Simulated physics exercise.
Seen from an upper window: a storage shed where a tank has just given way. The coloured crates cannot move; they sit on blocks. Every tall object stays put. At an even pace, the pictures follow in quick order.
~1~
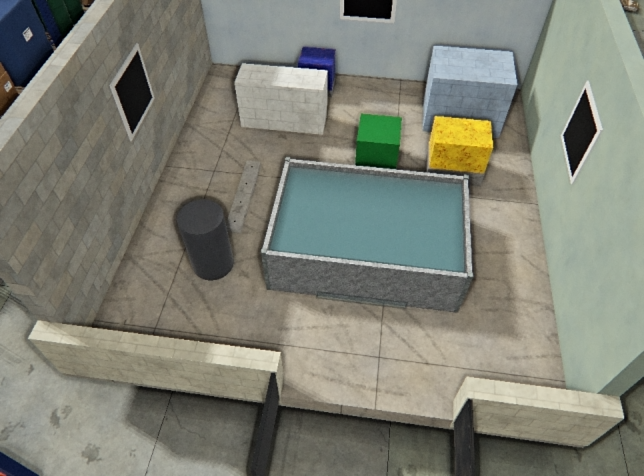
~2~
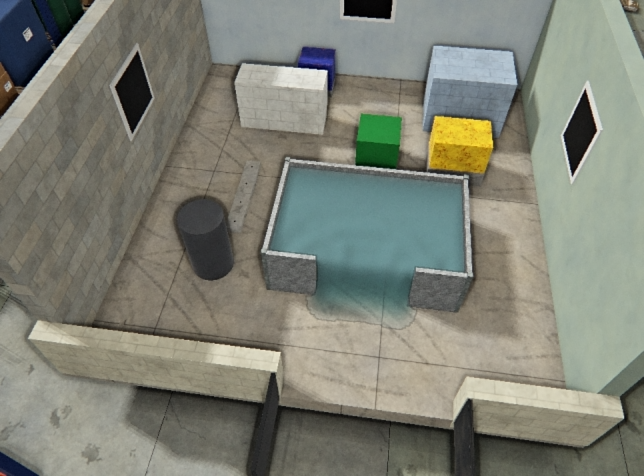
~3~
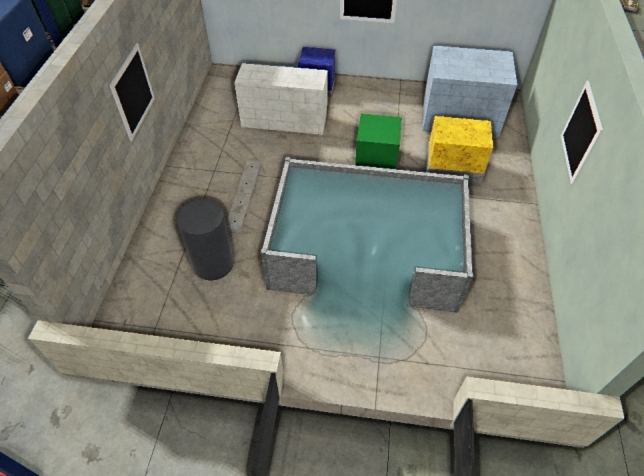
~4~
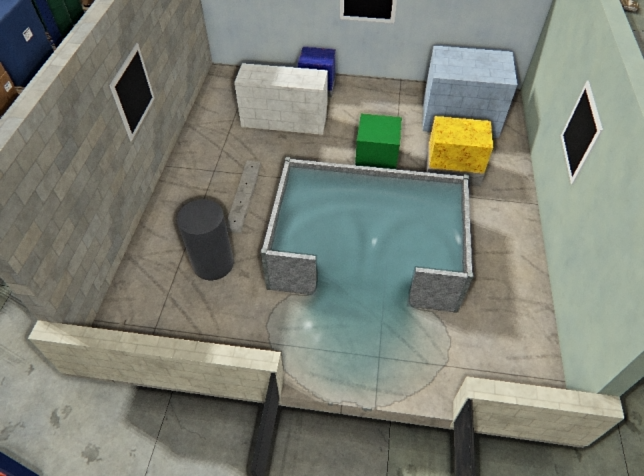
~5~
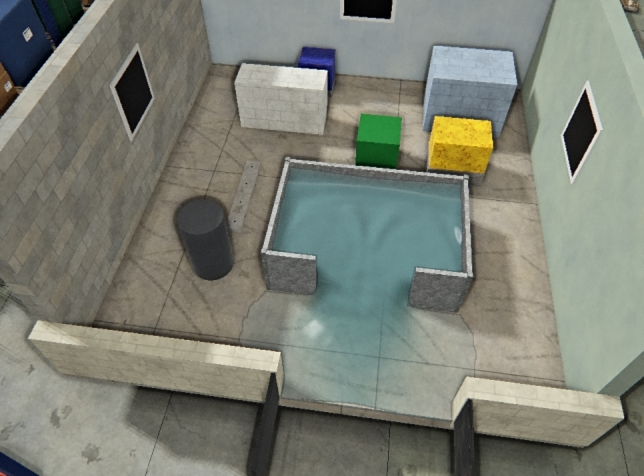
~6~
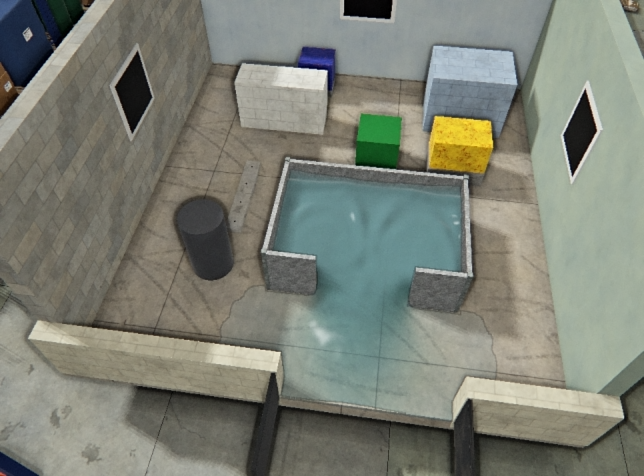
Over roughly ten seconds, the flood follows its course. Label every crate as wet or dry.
Green crate: Dry; yellow crate: Dry; blue crate: Dry.
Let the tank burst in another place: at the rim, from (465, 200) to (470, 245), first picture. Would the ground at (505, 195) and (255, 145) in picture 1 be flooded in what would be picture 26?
Submerged, waterless.
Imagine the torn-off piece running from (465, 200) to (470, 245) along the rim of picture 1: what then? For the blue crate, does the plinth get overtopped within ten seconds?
One at a time, the blue crate has been flooded.
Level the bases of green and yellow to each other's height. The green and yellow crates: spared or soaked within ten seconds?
My reading: Green escapes it, yellow is safe.
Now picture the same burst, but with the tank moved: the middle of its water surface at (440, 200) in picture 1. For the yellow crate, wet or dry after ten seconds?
Result - yellow crate stays clear.
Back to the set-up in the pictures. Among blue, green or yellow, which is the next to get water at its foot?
My pick is the yellow-painted one.
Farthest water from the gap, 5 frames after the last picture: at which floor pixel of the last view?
At roughly (95, 352).
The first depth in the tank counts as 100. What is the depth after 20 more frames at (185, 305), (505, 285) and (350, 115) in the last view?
In order: About 2, 2 and 0 in a hundred.
A moment on, water covers 15 % of the floor; the green crate not reached, the yellow crate not reached, the blue crate not reached.
Next, water covers 20 % of the floor; the green crate not reached, the yellow crate not reached, the blue crate not reached.
Then, water covers 30 % of the floor; the green crate not reached, the yellow crate not reached, the blue crate not reached.
Later, water covers 50 % of the floor; the green crate not reached, the yellow crate water round its plinth, the blue crate not reached.
In the end, water covers 65 % of the floor; the green crate stayed above the water, the yellow crate stayed above the water, the blue crate stayed above the water.
